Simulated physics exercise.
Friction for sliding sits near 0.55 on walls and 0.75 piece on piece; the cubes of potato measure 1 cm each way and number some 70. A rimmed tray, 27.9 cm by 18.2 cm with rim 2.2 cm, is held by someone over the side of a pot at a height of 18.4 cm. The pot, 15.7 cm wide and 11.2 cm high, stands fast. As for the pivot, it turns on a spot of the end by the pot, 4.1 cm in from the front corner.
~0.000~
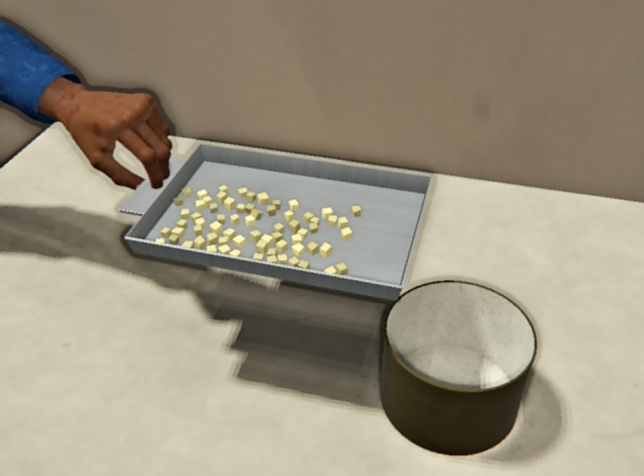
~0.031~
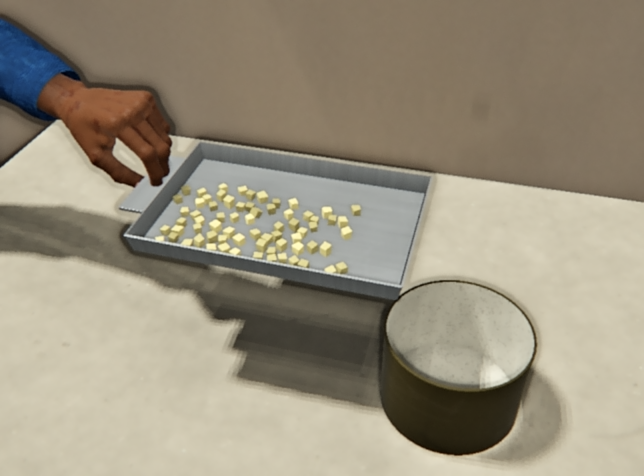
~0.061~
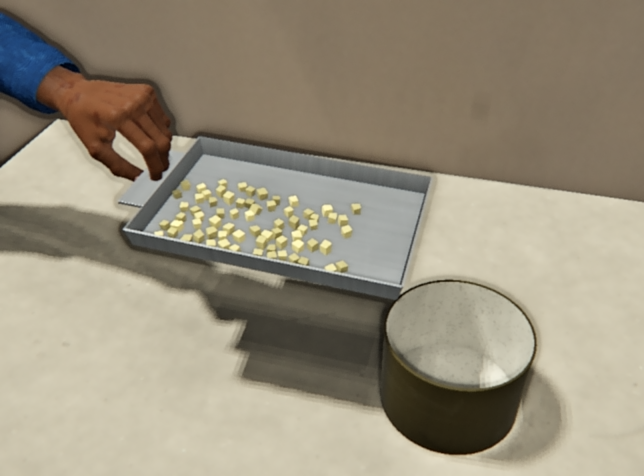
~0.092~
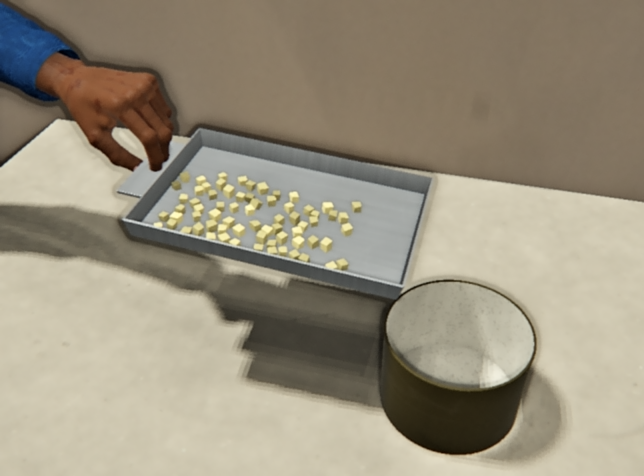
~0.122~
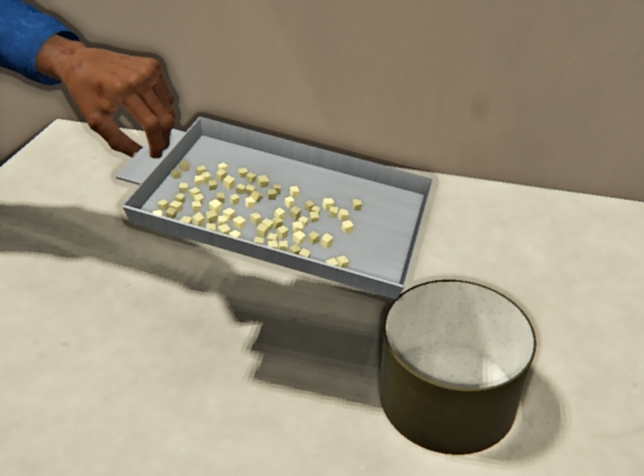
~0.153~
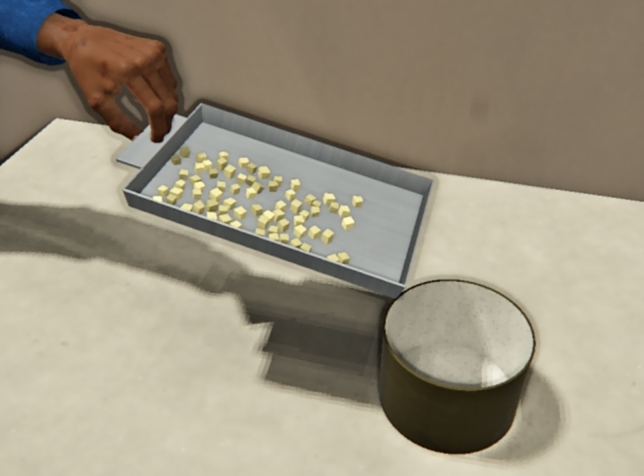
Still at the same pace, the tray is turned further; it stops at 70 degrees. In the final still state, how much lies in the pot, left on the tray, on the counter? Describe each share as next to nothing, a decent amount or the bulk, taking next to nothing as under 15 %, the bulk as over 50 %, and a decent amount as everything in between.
Pot - a decent amount; tray - a decent amount; counter - a decent amount.
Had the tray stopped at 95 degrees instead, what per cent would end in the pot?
In that case, near 50 percent.
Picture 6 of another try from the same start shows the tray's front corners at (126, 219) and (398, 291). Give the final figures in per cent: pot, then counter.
Split: Pot = 10, counter = 50.
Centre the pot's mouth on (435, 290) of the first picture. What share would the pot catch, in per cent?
Roughly 40 per cent.
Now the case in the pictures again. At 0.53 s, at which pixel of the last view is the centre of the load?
Estimated centre of load: Around (364, 160).
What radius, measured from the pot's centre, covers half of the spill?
Roughly 26 cm from the centre.
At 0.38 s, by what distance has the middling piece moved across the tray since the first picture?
Displacement on the tray: About 0 cm.
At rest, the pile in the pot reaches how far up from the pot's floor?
I'd say near 1.0 centimetres.
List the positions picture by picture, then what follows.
The first frame shows tray tilt 0 degrees, front corners at (131, 235) and (398, 283); middle of the pieces at (250, 221); pot at (460, 331).
The second frame shows tray tilt 1 degrees, front corners at (131, 233) and (398, 283); middle of the pieces at (250, 220).
The third frame shows tray tilt 2 degrees, front corners at (130, 227) and (398, 282); middle of the pieces at (250, 216).
The fourth frame shows tray tilt 5 degrees, front corners at (129, 218) and (399, 282), lowest corner right back; middle of the pieces at (250, 211).
The fifth frame shows tray tilt 8 degrees, front corners at (129, 204) and (400, 282), lowest corner right back; middle of the pieces at (250, 203).
The sixth frame shows tray tilt 12 degrees, front corners at (129, 188) and (402, 282), lowest corner right back; middle of the pieces at (251, 194); pot at (458, 330). Its pace works out near 130 degrees a second.
After 0.38 s, tilt 42 degrees; the tray holds 100 %, the pot 0 %.
Then, at 0.53 s, tilt 61 degrees; the tray holds 100 %, the pot 0 %.
After 0.81 s, tilt 70 degrees; the tray holds 45 %, the pot 25 %.
By 2.3 s all is still; pot 35 %, tray 35 %, counter 30 %.
